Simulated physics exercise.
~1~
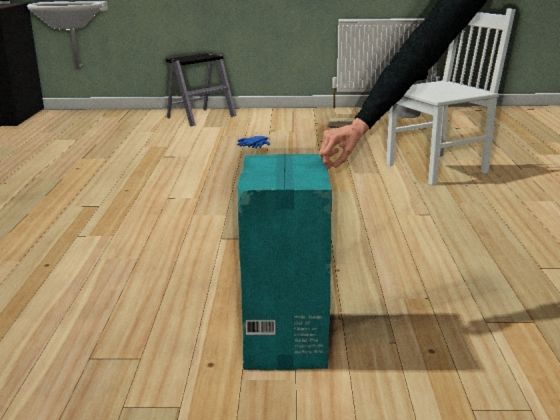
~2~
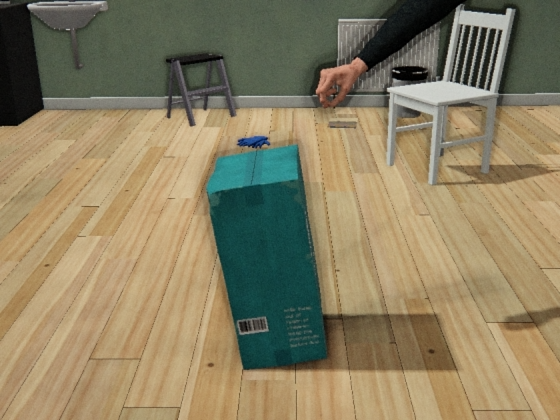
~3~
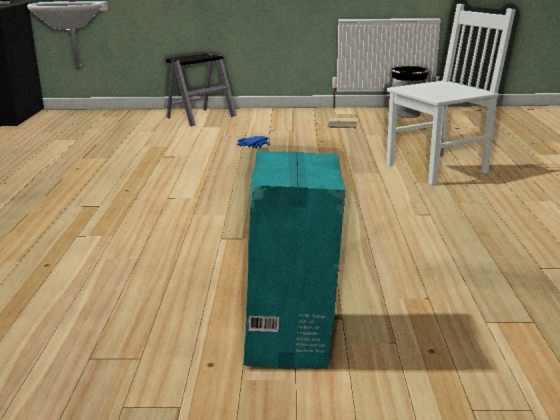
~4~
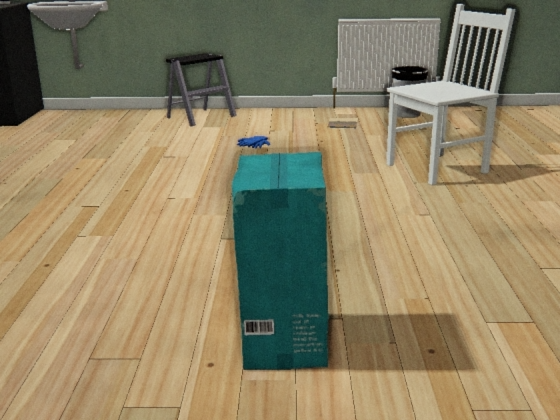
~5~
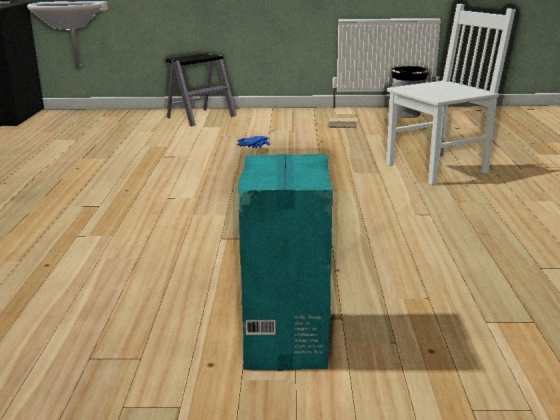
A tall turquoise box tipped to the left on a wooden floor as a hand let go and drew back, then it rocked to the right and slightly left again before settling upright on its base.
